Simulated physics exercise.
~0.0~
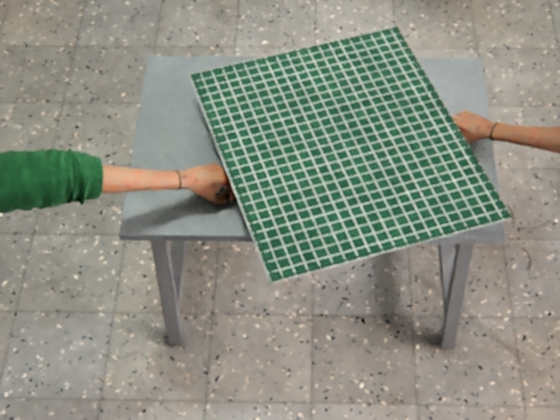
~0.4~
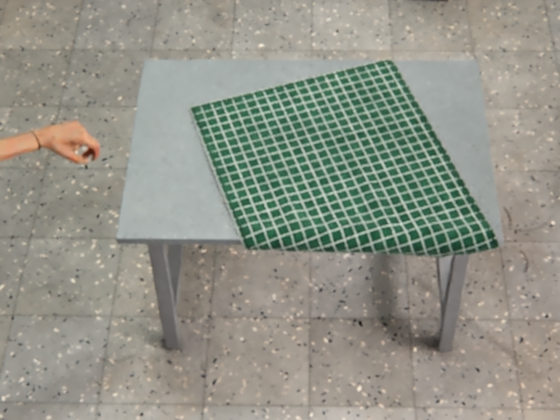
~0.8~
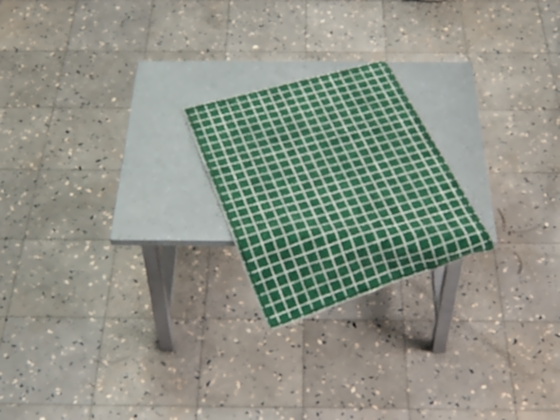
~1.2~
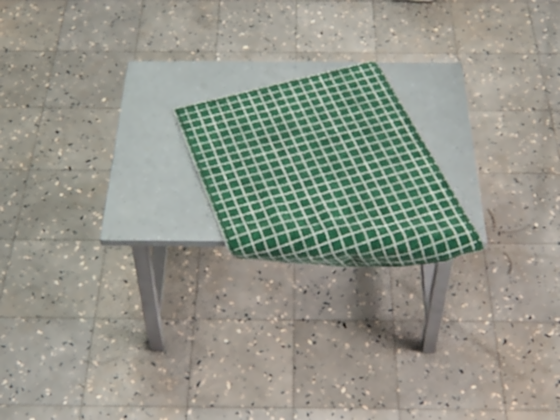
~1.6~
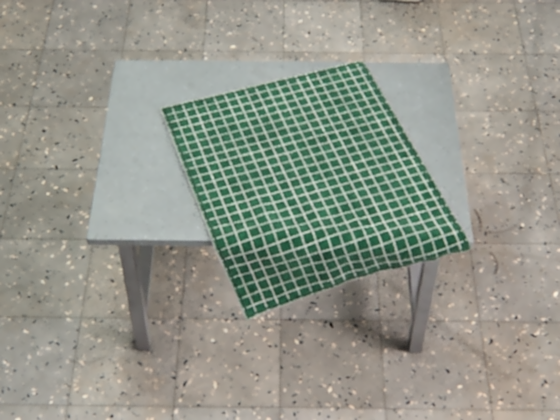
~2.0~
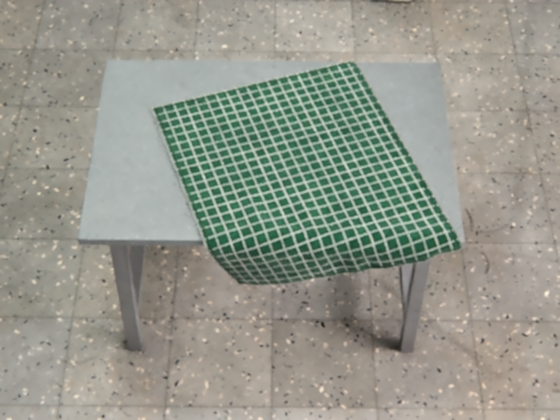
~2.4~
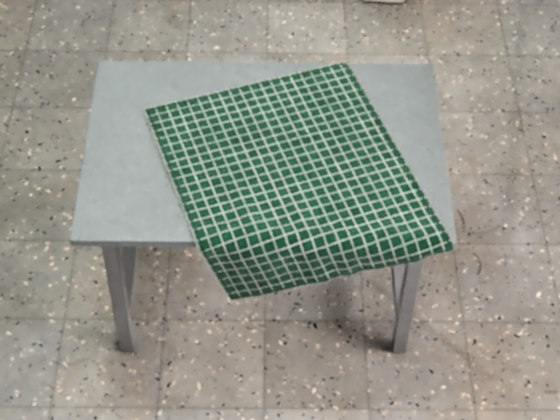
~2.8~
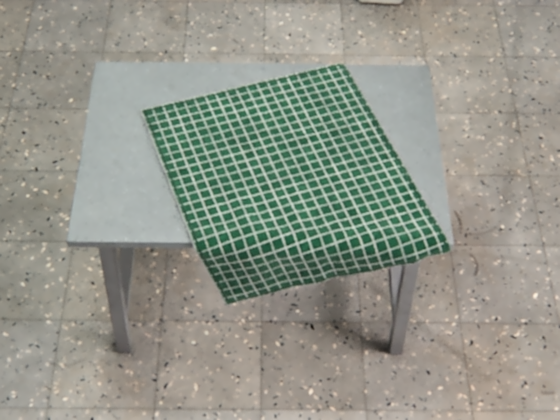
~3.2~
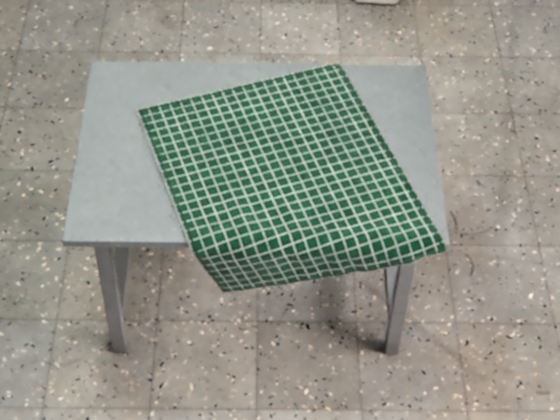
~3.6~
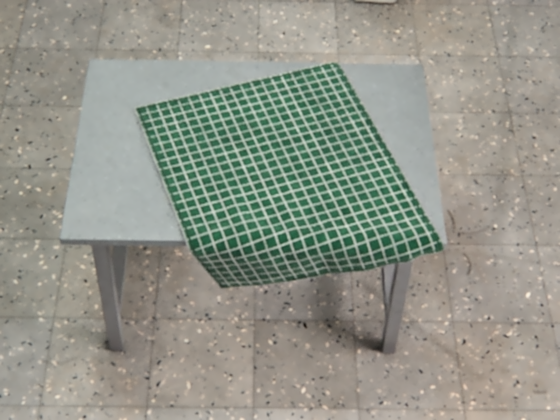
A green checked cloth, released by two hands, flaps over the table's front edge and stays on.
